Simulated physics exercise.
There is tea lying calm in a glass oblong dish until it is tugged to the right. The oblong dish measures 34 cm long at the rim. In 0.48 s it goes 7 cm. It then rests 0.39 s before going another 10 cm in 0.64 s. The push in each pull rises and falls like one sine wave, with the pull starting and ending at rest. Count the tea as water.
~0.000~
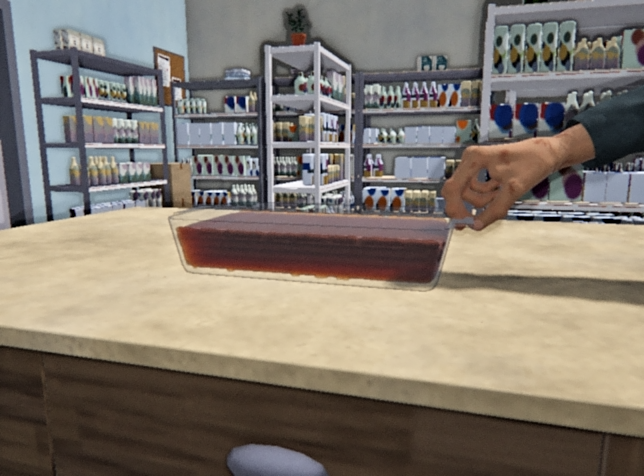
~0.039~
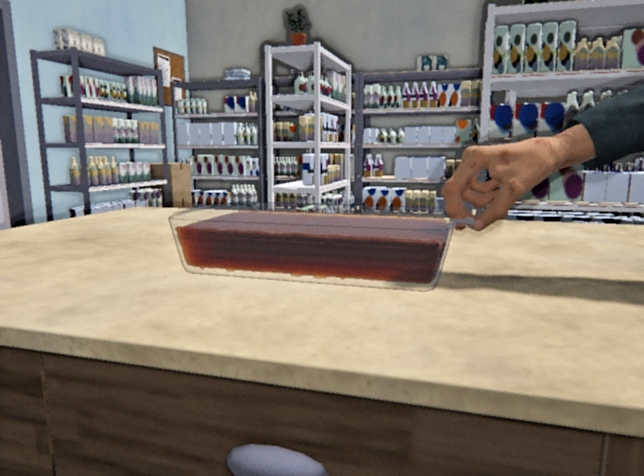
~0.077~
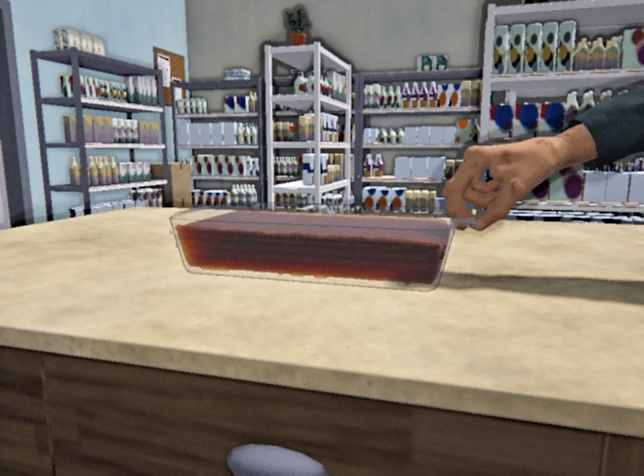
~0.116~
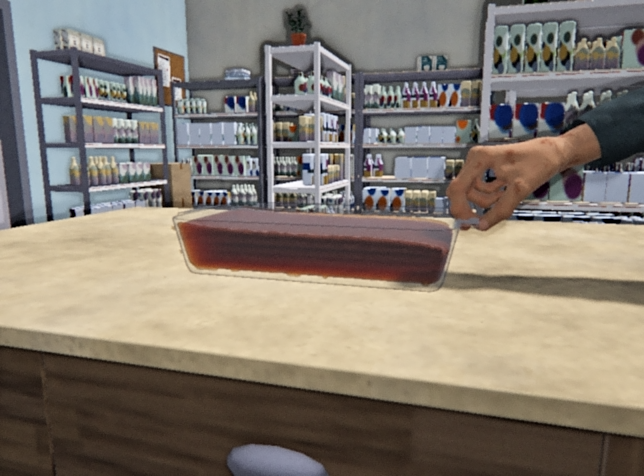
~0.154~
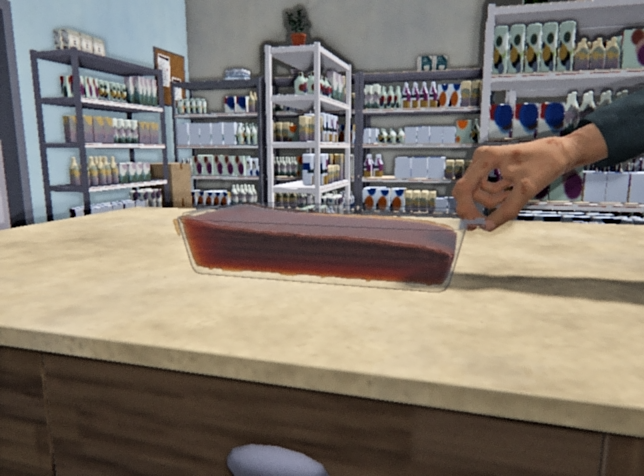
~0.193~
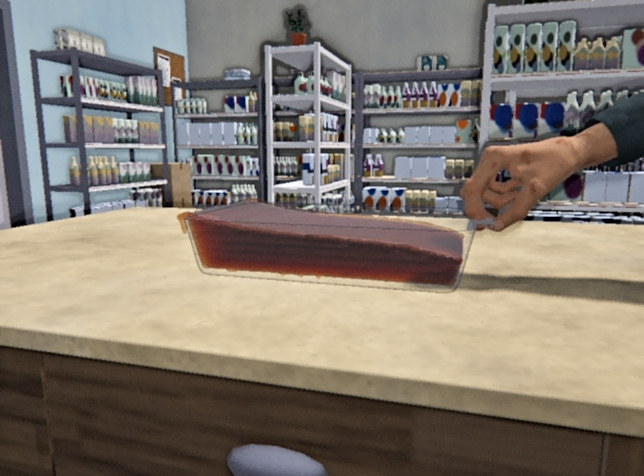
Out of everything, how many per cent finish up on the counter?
About 31 in every hundred.
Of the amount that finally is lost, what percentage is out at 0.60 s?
About 10 percent.
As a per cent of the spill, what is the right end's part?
About 60 per cent.
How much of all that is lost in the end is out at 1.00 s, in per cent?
Around 20%.
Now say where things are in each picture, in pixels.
In the first frame, it has moved 0.0 cm; in the oblong dish the surface runs from (209, 219) to (450, 230), rim (454, 220); the tea stands 14 mm below the rim.
In the second frame, it has moved 0.0 cm; in the oblong dish the surface runs from (209, 218) to (450, 230).
In the third frame, it has moved 0.2 cm; in the oblong dish the surface runs from (210, 217) to (450, 232).
In the fourth frame, it has moved 0.6 cm; in the oblong dish the surface runs from (212, 214) to (453, 235).
In the fifth frame, it has moved 1.3 cm; in the oblong dish the surface runs from (215, 210) to (457, 239).
In the sixth frame, it has moved 2.3 cm; in the oblong dish the surface runs from (221, 209) to (464, 243).
Then, 0.60 s in, it has gone 7 cm; 1 per cent is out over the left end and 0 over the right.
Then, 1.00 s in, it has gone 8 cm; 1 per cent is out over the left end and 6 over the right.
Then, 1.41 s in, it has gone 17 cm; 12 per cent is out over the left end and 6 over the right.
Then, 1.81 s in, it has gone 17 cm; 12 per cent is out over the left end and 16 over the right.
Finally, 31 per cent is out in all, 14 of it over the left end.
